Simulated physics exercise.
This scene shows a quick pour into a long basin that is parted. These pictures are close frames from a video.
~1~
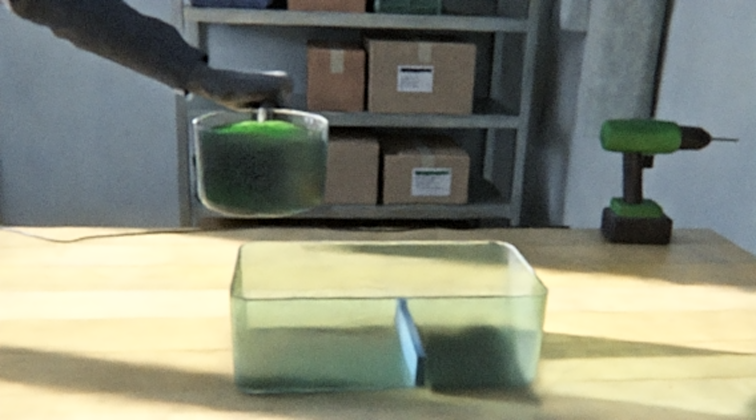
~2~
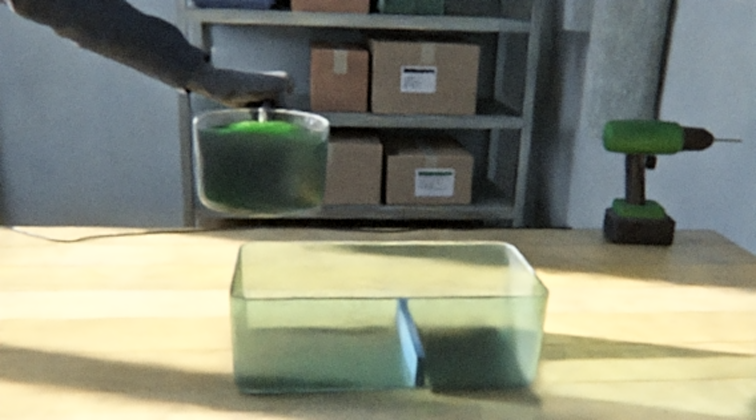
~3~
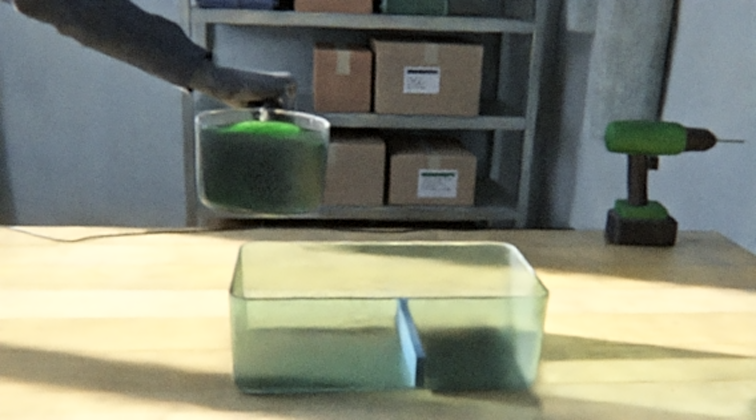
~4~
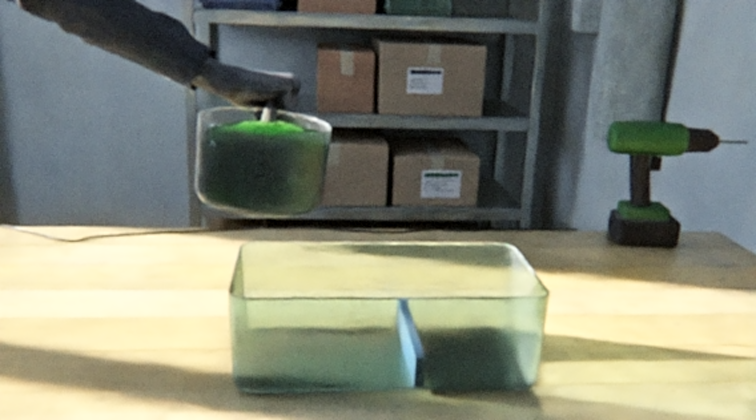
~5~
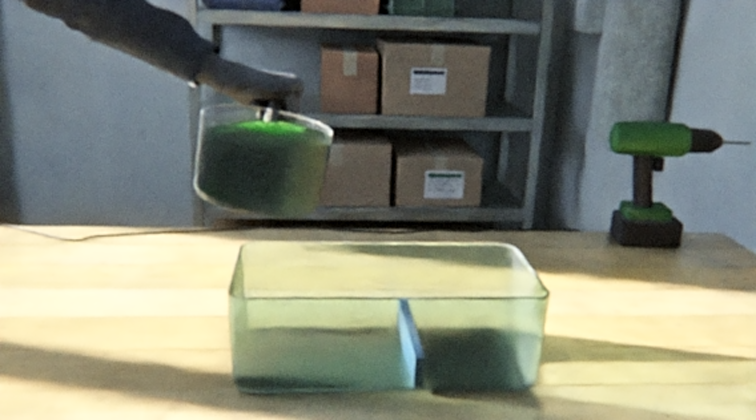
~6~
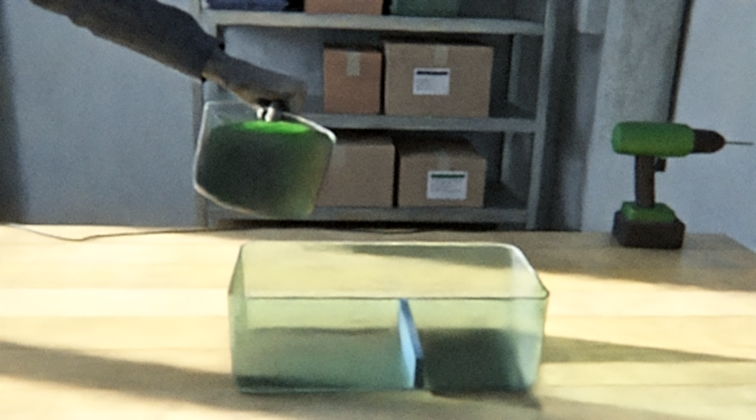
A gloved hand holds a clear container of dark green contents nearly level above a long, see-through basin with a blue divider on a wooden table. The container then gradually tilts, its right side dipping lower, while the basin stays still beside a green drill.
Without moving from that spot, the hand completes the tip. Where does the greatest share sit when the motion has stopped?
The winner here is the left pocket, by the look of it.
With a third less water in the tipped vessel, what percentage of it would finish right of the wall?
5 per cent.
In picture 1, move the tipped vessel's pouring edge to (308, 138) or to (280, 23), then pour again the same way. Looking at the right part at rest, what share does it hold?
First try 10 %, second try 10 %.
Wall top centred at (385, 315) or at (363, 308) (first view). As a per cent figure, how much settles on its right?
Estimated: 50 % first, 70 % second.
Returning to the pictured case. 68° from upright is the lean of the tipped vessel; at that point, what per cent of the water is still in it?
About 60 % remains.
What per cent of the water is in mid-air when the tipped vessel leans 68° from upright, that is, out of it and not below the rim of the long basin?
I'd say some 25 per cent.
A moment on, the tilt is 68° and 60 per cent is still to pour, 14 is left of the wall and 2 right of it.
Next, the tilt is 100° and 12 per cent is still to pour, 64 is left of the wall and 15 right of it.
Then the tilt is 106° and 1 per cent is still to pour, 80 is left of the wall and 17 right of it.
Later the tilt is 106° and 0 per cent is still to pour, 81 is left of the wall and 18 right of it.
Finally, 81 per cent lies left of the wall, 18 right of it and 1 outside.
